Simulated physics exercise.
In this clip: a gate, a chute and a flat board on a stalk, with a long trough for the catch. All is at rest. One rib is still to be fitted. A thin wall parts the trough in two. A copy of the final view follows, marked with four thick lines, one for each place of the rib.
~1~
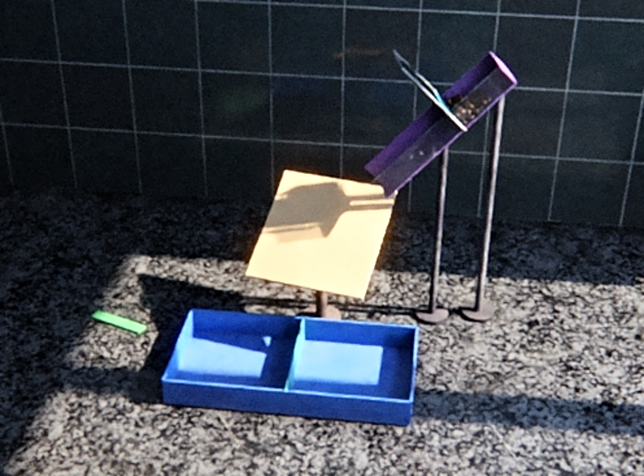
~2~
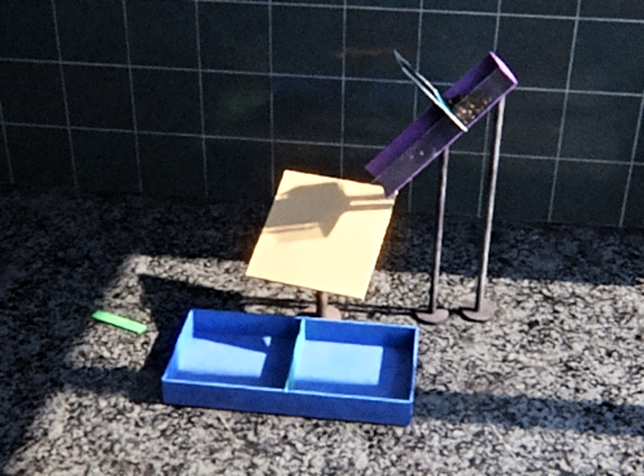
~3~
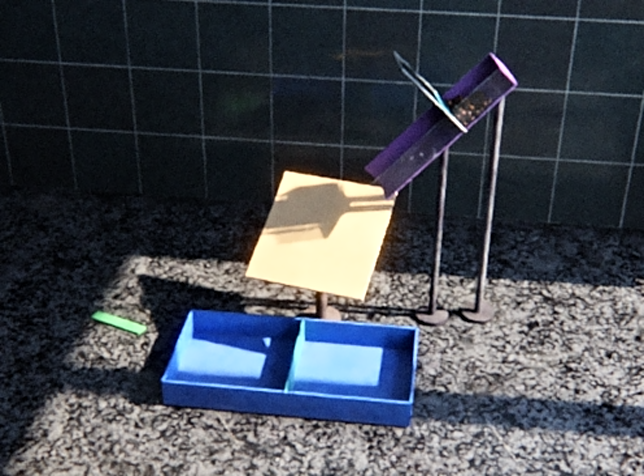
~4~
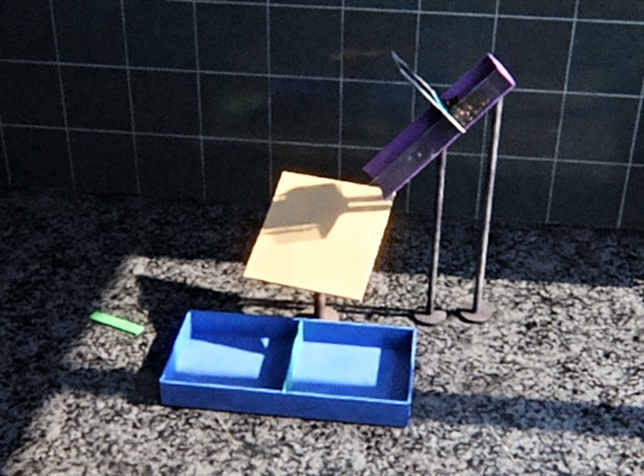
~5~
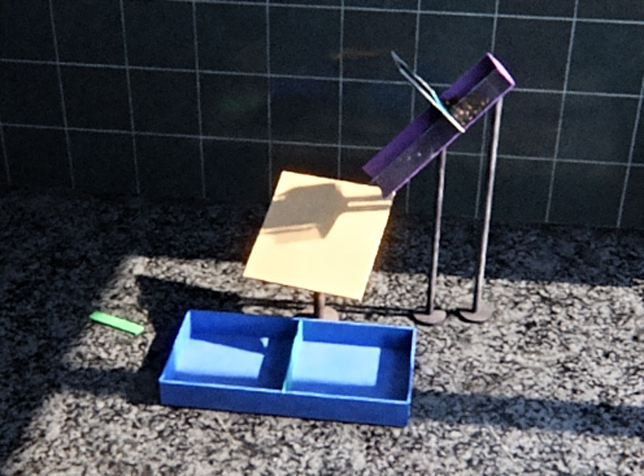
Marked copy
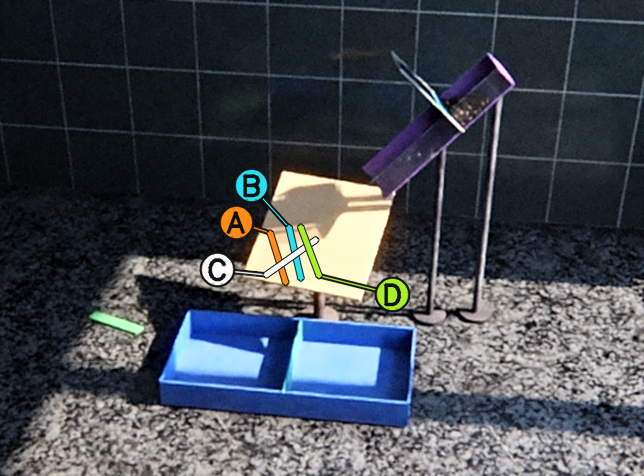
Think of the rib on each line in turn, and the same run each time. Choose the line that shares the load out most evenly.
Line A does it best.
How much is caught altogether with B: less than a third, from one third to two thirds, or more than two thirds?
More than two thirds.
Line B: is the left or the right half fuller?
More lands on the right.
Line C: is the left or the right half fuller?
The left half.
On the marked copy, line A from (270, 232) to (285, 282); line B from (289, 227) to (300, 278); line C from (315, 239) to (266, 274); line D from (300, 227) to (319, 275).
Choosing A, of what is caught, roughly half in the left half, roughly half in the right.
Choosing B, of what is caught, roughly a quarter in the left half, the larger part in the right.
Choosing C, of what is caught, the larger part in the left half, roughly a quarter in the right.
Choosing D, of what is caught, about a tenth in the left half, the larger part in the right.
